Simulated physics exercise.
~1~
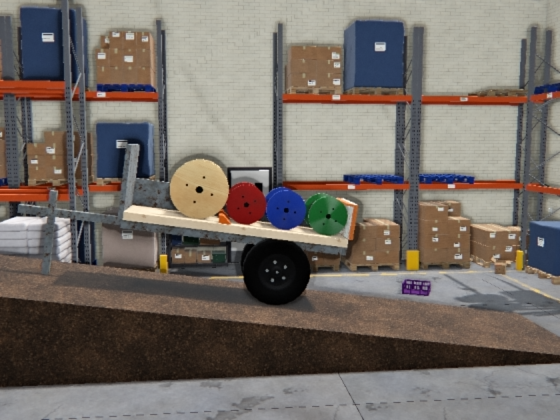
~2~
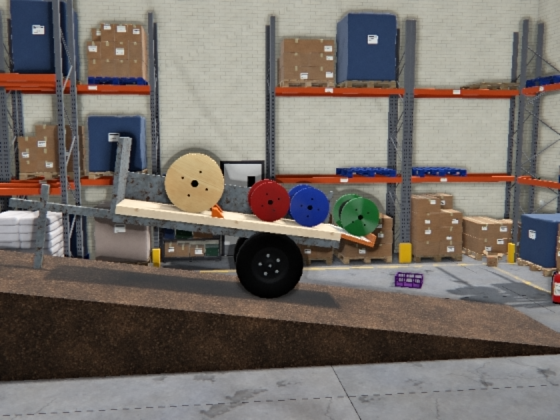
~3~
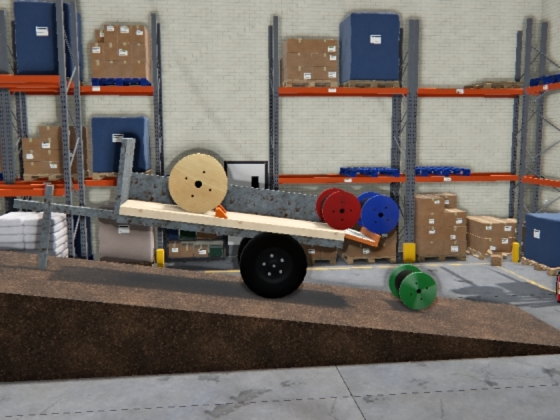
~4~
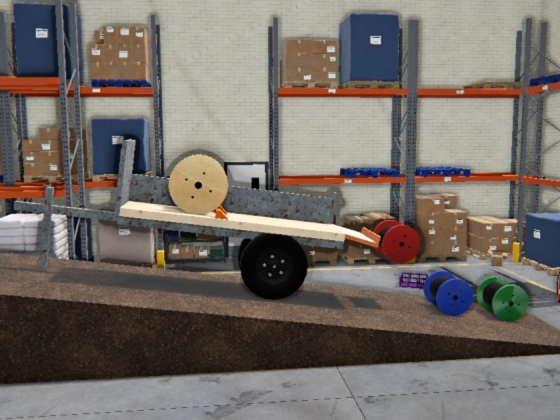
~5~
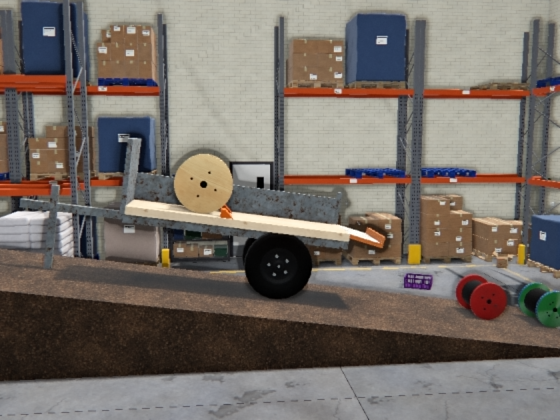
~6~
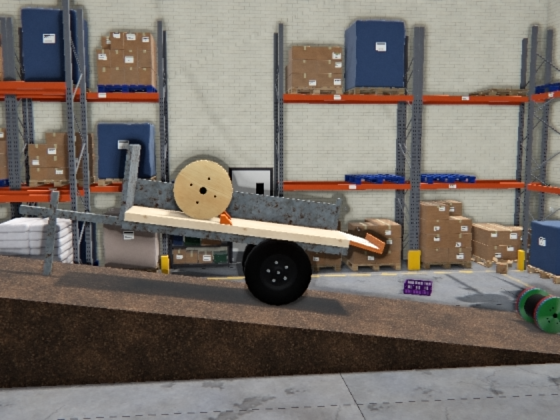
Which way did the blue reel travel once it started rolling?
The blue reel rolled to the right, going off the end of the trailer and on down the slope.
Three cable reels rolled off the lowered tailgate of a trailer on a slope, first the green one, then the blue, then the red, and went away down to the right. The large wooden-coloured reel stayed behind the orange chock on the bed.
